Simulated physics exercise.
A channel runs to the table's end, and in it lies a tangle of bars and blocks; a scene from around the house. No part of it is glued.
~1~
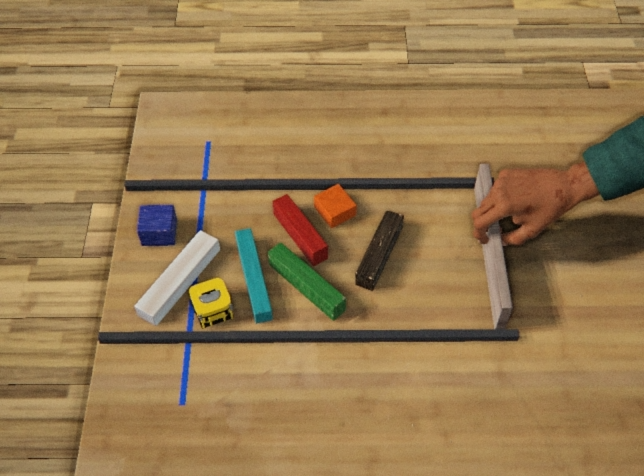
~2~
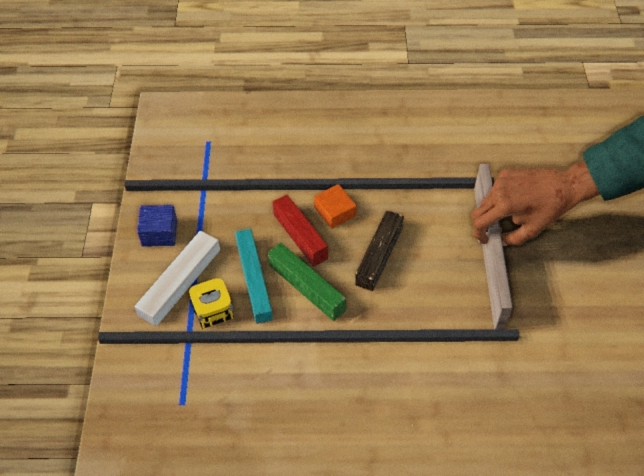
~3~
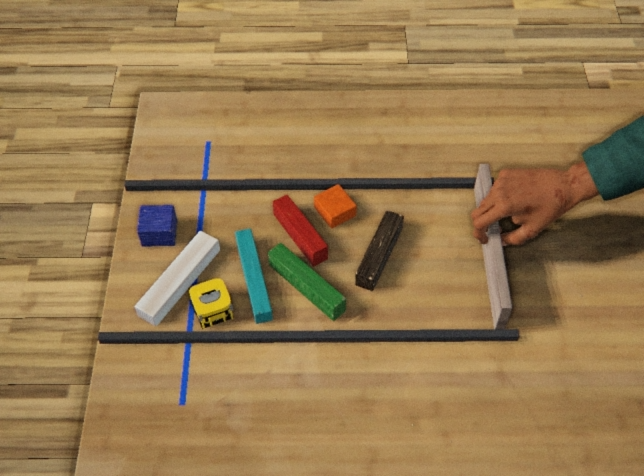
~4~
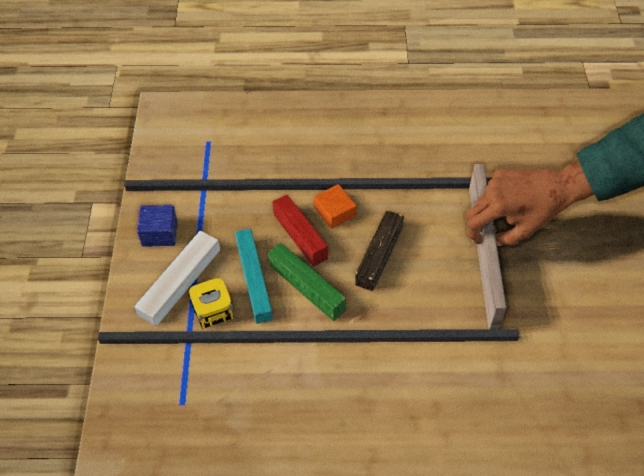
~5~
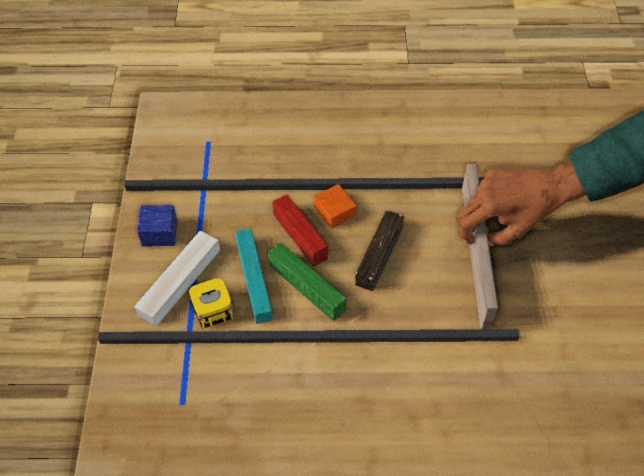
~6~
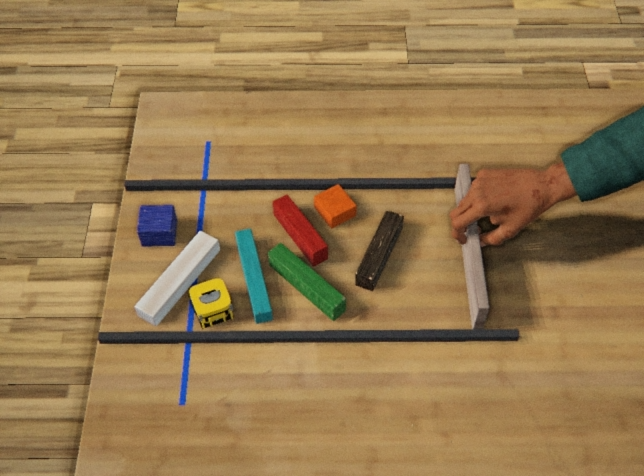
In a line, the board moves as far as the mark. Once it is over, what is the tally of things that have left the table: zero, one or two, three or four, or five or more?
A tally of one or two.
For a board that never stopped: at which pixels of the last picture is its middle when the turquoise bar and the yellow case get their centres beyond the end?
About (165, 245), and (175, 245) for the other.
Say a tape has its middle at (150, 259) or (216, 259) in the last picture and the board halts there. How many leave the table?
The floor gets 4 the first time and 0 the second.
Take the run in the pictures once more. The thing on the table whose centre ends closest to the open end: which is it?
It's the blue block that ends up nearest.
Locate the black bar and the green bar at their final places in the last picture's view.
The black bar ends at (187, 252) and the green bar at (163, 290).
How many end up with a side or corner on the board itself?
It touches 3.
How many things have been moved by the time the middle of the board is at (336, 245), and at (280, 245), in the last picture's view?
At that stage 4; at the next, 7.
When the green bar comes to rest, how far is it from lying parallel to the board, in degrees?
It works out to near 25°.
Soon after, none off yet; blue block at rest near (158, 226); white stick at rest near (179, 277); yellow case at rest near (211, 303).
In the end, the number that fall off is one or two; gone, white stick.
